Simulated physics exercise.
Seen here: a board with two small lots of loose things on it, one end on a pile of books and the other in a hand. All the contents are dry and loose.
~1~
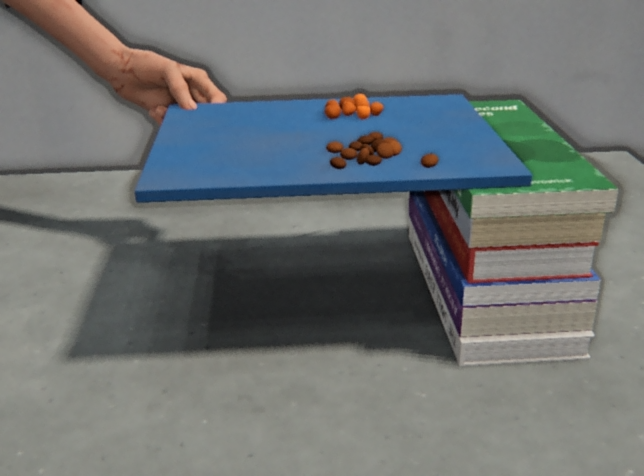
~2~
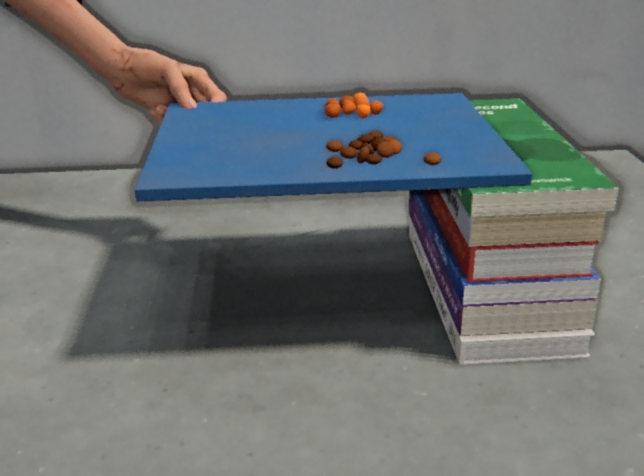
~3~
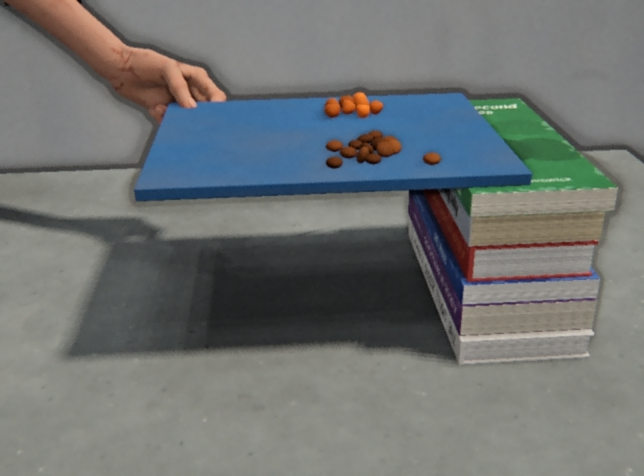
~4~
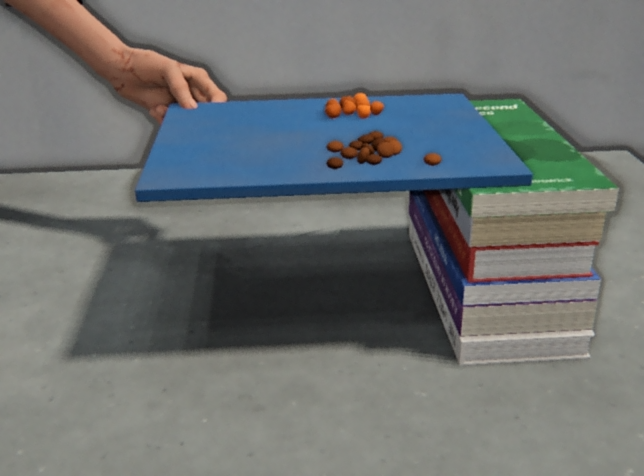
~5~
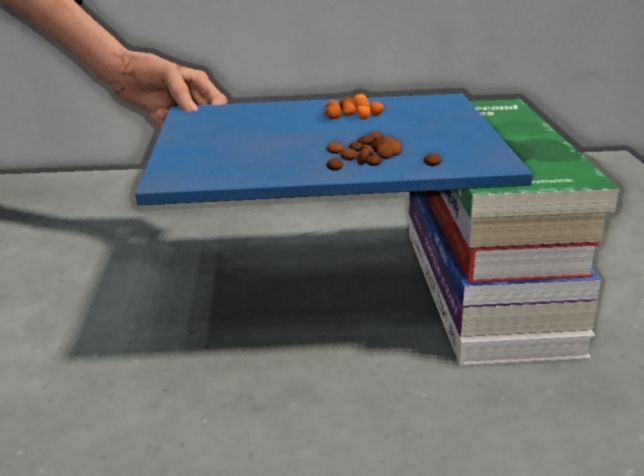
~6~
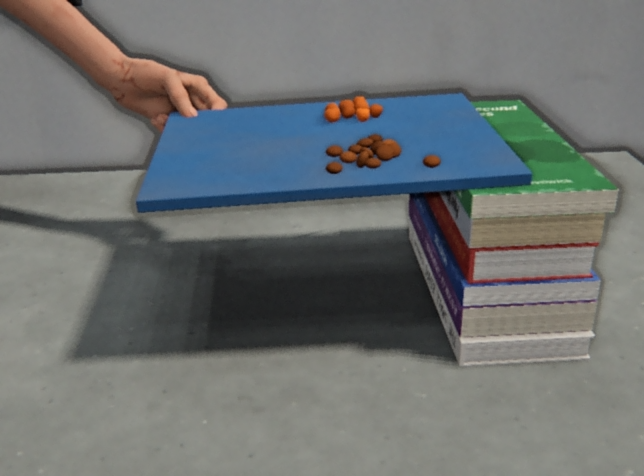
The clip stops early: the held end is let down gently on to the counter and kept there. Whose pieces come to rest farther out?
More distant lot.
Then, 0.79 s after the last picture, board sloping at 21°; near lot all still on the board; far lot all still on the board.
Then, 1.48 s after the last picture, board sloping at 37°; near lot mostly at the foot of the board; far lot mostly up to a board's length out.
Then, 2.07 s after the last picture, board resting at 38°; near lot mostly less than half a board's length out; far lot mostly up to a board's length out.
At rest, board resting at 38°; near lot mostly less than half a board's length out; far lot mostly up to a board's length out; the far lot has gone farther.
